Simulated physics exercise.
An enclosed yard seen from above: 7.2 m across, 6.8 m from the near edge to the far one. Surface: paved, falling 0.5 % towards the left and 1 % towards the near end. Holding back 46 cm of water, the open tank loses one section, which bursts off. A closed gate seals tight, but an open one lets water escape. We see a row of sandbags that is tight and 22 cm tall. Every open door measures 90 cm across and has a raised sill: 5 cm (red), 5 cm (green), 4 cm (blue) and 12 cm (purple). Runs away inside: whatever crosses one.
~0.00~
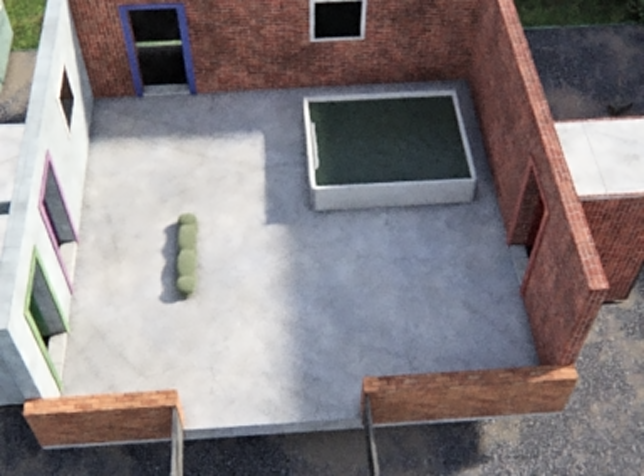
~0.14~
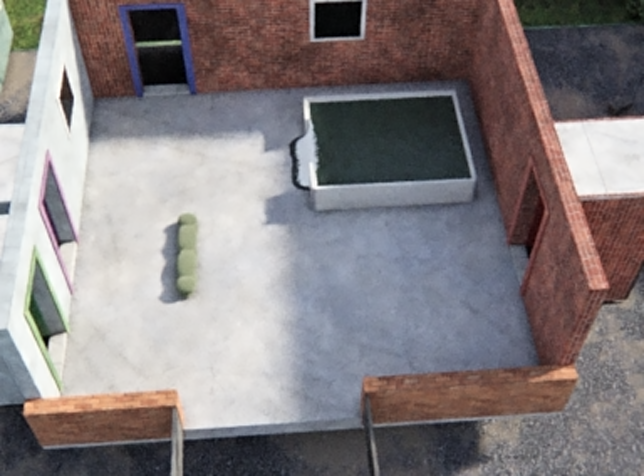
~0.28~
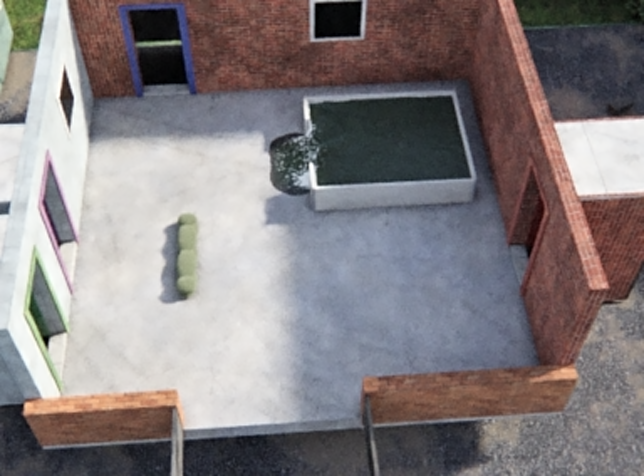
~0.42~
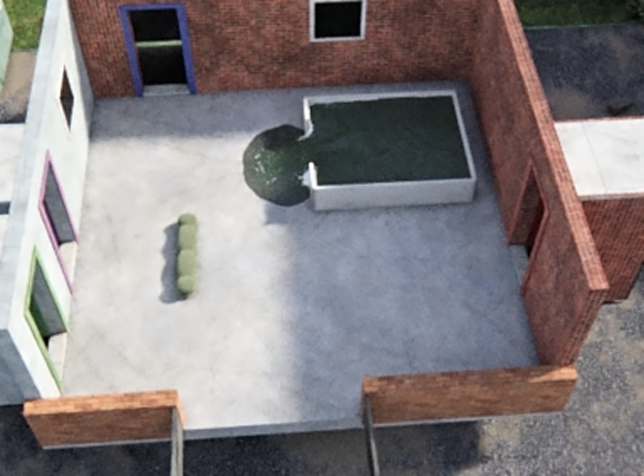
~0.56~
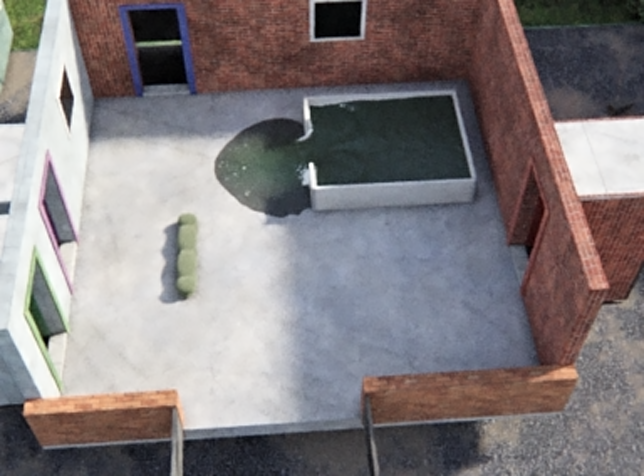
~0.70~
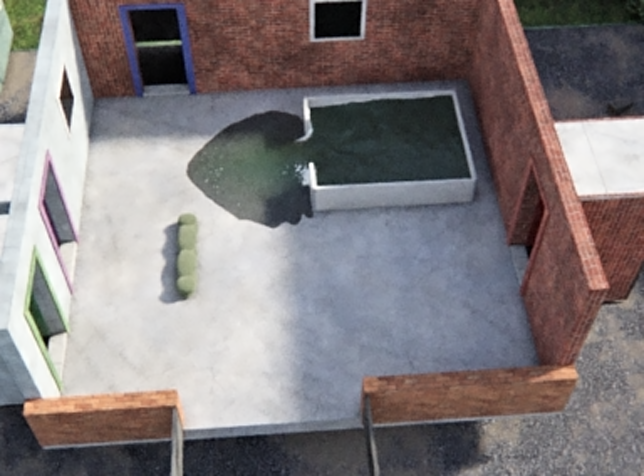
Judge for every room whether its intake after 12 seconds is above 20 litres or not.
My prediction: At the red door the inflow will remain within the limit; at the green door the inflow will break the limit; at the blue door the inflow will break the limit; at the purple door the inflow will remain within the limit.
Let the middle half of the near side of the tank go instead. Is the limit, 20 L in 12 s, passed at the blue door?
Relative to that limit, blue ends up on the low side.
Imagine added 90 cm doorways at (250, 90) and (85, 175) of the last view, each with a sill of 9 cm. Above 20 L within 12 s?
Check, in order - pass / fail.
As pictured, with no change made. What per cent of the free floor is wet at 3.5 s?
Close to 40 in a hundred.
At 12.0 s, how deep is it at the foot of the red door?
Some 0.0 cm.
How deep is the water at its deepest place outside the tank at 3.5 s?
Depth max: Approx. 23 cm.
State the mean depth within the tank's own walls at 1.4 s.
Around 37 cm on average.
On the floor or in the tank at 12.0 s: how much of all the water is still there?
Roughly 80 percent.
After 1.4 s water covers 20 % of the floor and is deepest (26 cm) near (297, 162); red door not reached, green door not reached, blue door not reached, purple door not reached.
After 2.2 s water covers 30 % of the floor and is deepest (24 cm) near (297, 162); red door not reached, green door not reached, blue door 6 cm at the sill, 0 L in, purple door 8 cm at the sill, 0 L in.
After 3.5 s water covers 40 % of the floor and is deepest (23 cm) near (94, 103); red door not reached, green door 3 cm at the sill, 0 L in, blue door 7 cm at the sill, 13 L in, purple door 12 cm at the sill, 1 L in.
After 7.0 s water covers 55 % of the floor and is deepest (14 cm) near (107, 419); red door not reached, green door 4 cm at the sill, 0 L in, blue door 9 cm at the sill, 81 L in, purple door 9 cm at the sill, 3 L in.
After 12.0 s water covers 75 % of the floor and is deepest (12 cm) near (58, 423); red door not reached, green door 11 cm at the sill, 53 L in, blue door 6 cm at the sill, 131 L in, purple door 7 cm at the sill, 3 L in.
